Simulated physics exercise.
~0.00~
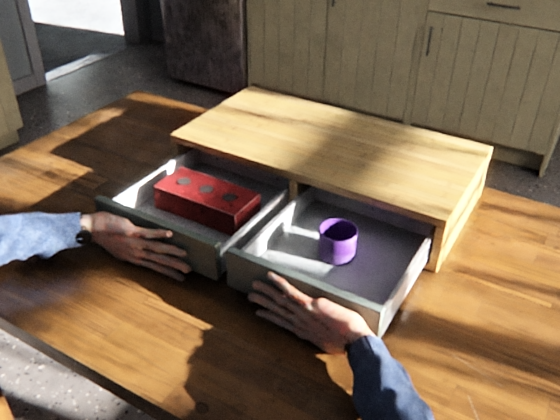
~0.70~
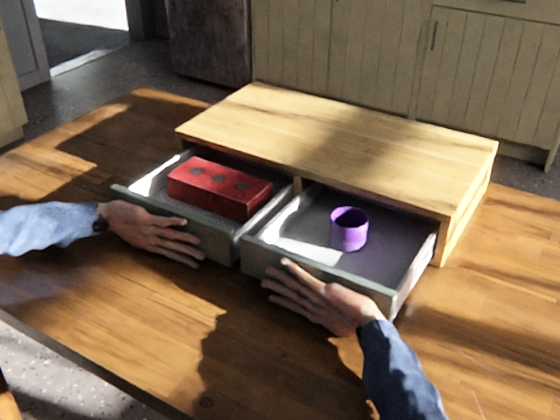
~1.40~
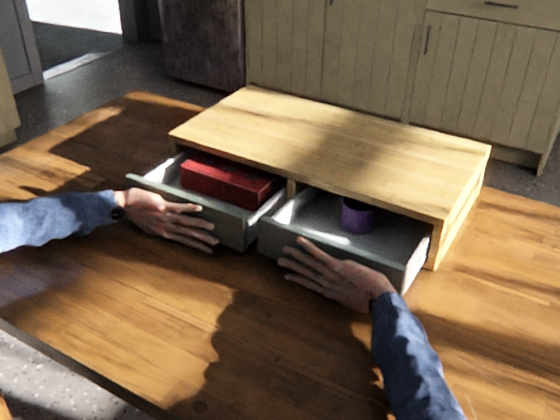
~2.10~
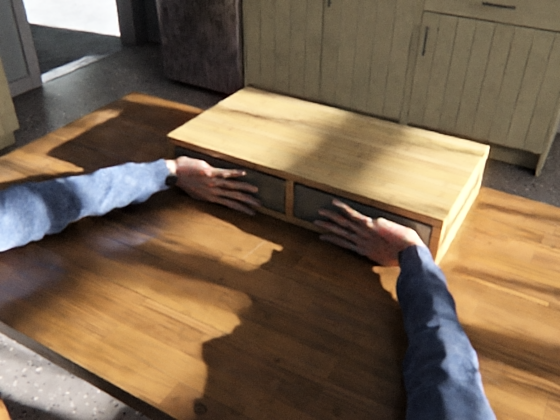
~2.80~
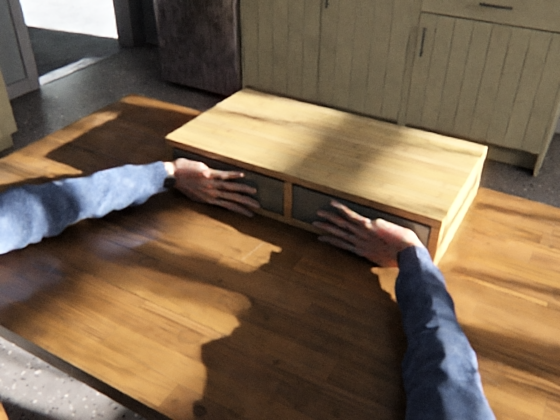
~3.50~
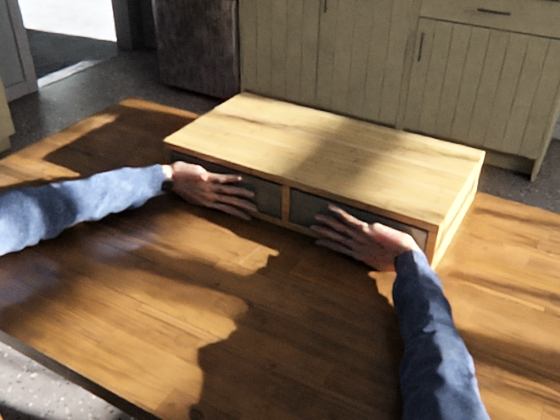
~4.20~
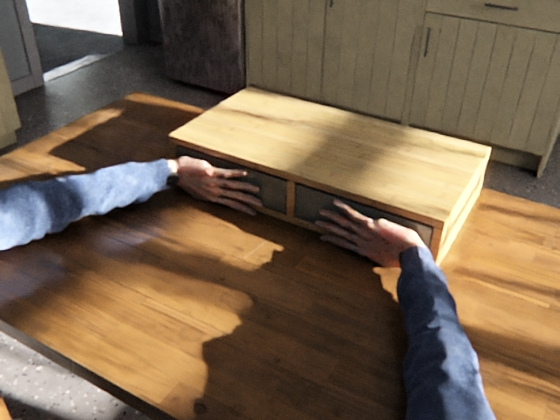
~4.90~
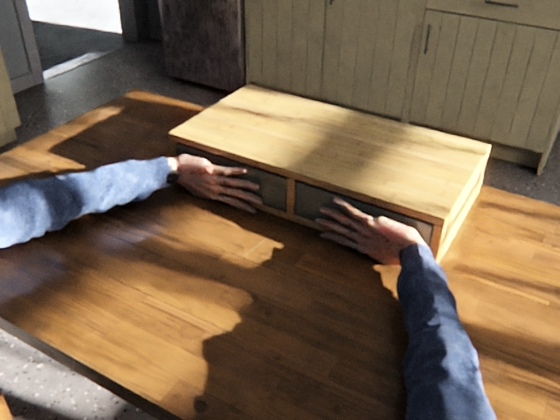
The clip shows two hands pushing the open drawers of a wooden chest on a table, the left holding a red brick and the right a purple beaker. Both drawers slide in until fully closed, hiding the objects, and the hands stay resting against the fronts.
